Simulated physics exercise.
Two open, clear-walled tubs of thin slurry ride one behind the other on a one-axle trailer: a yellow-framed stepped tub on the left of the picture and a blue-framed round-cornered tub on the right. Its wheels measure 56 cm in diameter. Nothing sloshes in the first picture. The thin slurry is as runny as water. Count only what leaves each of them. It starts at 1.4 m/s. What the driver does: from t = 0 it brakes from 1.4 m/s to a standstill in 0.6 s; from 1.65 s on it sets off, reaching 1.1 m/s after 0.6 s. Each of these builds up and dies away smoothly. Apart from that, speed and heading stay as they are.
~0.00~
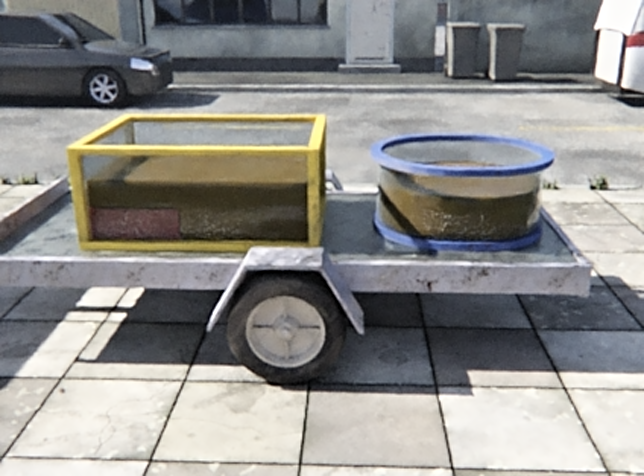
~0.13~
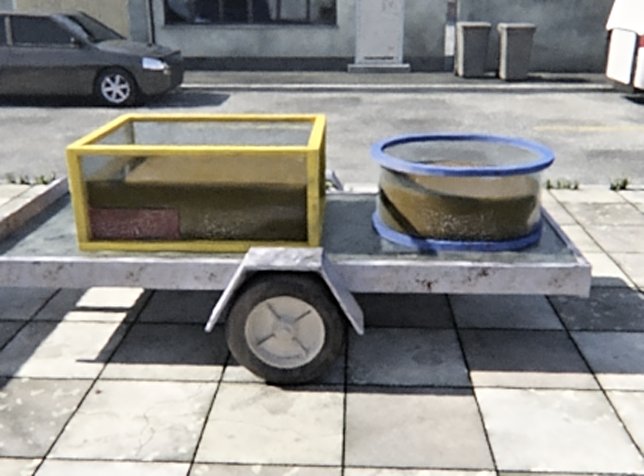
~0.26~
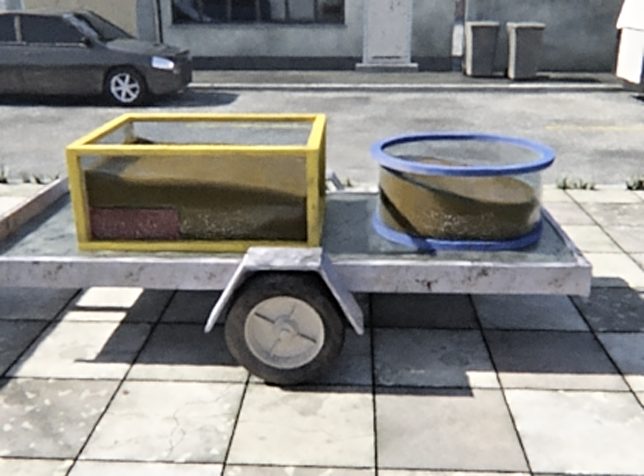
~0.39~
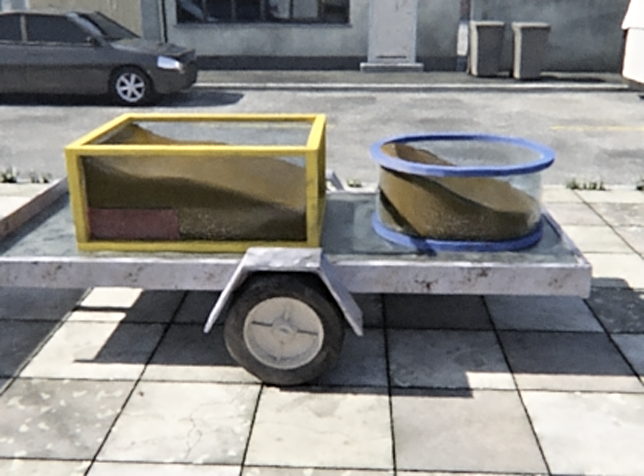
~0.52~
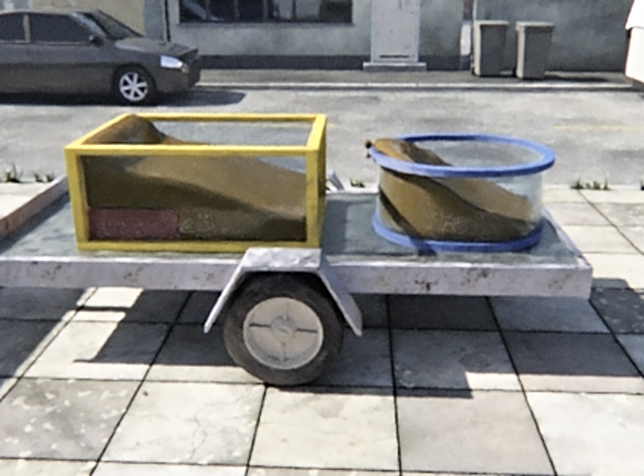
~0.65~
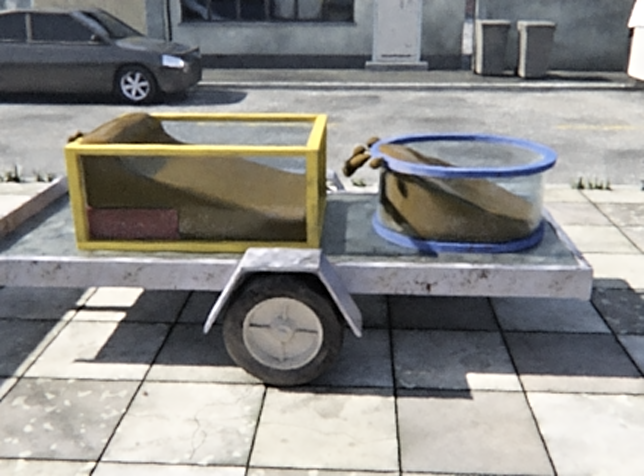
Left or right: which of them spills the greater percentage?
The right tub loses the larger share.
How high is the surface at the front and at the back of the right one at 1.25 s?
Front 12 cm, back 36 cm.
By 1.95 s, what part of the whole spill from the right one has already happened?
About 30 per cent.
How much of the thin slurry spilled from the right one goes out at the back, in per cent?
About 40 per cent.
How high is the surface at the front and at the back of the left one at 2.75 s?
Front 26 cm, back 26 cm.
Then, 1.25 s in, the left one has lost 1 per cent, over the front (front 31 cm, back 39 cm); the right one has lost 1 per cent, over the front (front 13 cm, back 36 cm).
Then, 1.95 s in, the left one has lost 1 per cent, over the front (front 23 cm, back 34 cm); the right one has lost 3 per cent, over the front and the back (front 24 cm, back 23 cm).
Then, 2.75 s in, the left one has lost 1 per cent, over the front (front 27 cm, back 26 cm); the right one has lost 5 per cent, mostly over the back, some over the front (front 33 cm, back 16 cm).
Then, 5.24 s in, the left one has lost 1 per cent, over the front; the right one has lost 8 per cent, over the front and the back, a little elsewhere.
